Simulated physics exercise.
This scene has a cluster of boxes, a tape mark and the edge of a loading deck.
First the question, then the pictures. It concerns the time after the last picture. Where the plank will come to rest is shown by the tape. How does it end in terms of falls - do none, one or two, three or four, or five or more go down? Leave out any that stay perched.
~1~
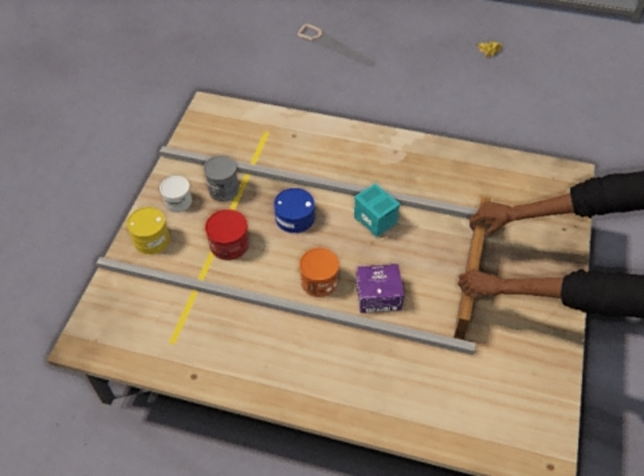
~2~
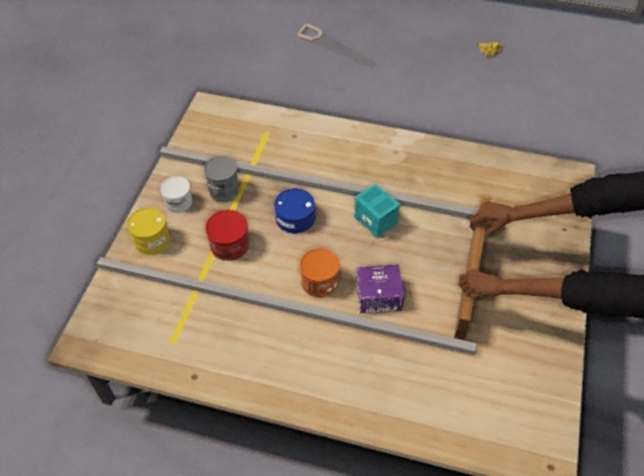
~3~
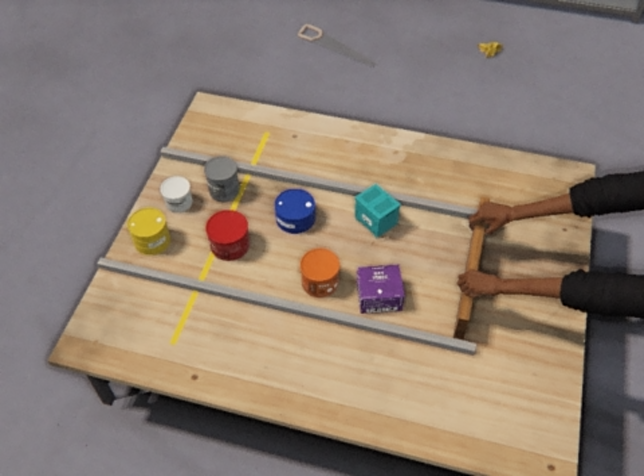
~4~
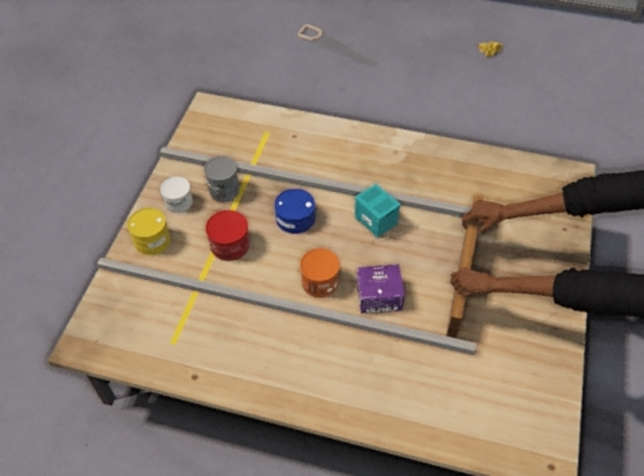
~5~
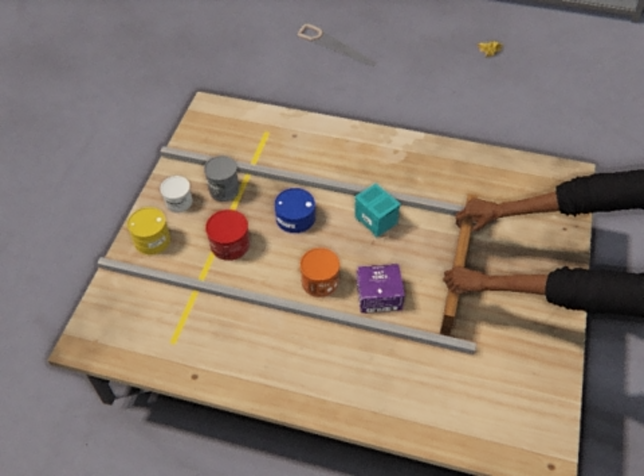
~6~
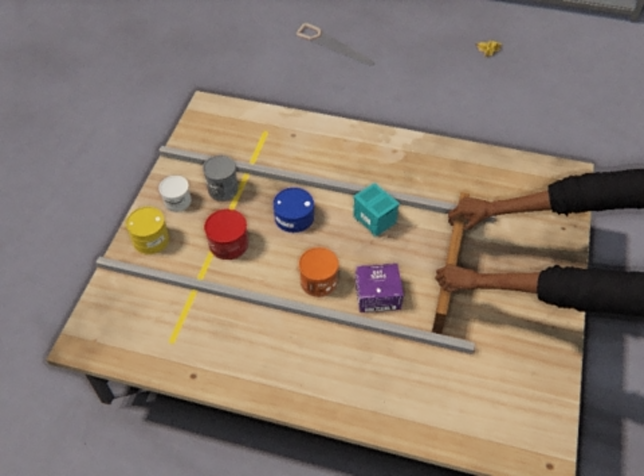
In the end, none go down.
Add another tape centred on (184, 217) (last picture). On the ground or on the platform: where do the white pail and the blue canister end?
The white pail goes down, the blue canister remains in place.
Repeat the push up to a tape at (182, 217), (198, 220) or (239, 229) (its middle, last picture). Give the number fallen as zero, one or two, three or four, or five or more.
In order: Three or four, then one or two, then none.
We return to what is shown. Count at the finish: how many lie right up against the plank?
Counting them up gives 3.
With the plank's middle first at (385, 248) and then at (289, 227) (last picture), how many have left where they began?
By then 3, and later 5.
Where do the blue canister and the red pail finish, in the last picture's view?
The first comes to rest at (208, 207), and the second at (162, 214).
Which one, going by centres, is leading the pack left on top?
That would be the yellow canister.
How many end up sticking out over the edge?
Overhang count: 1.
Soon after, none off yet; yellow canister at rest near (148, 231); white pail at rest near (176, 194); grey pail at rest near (221, 179).
In the end, the number that fall off is zero.
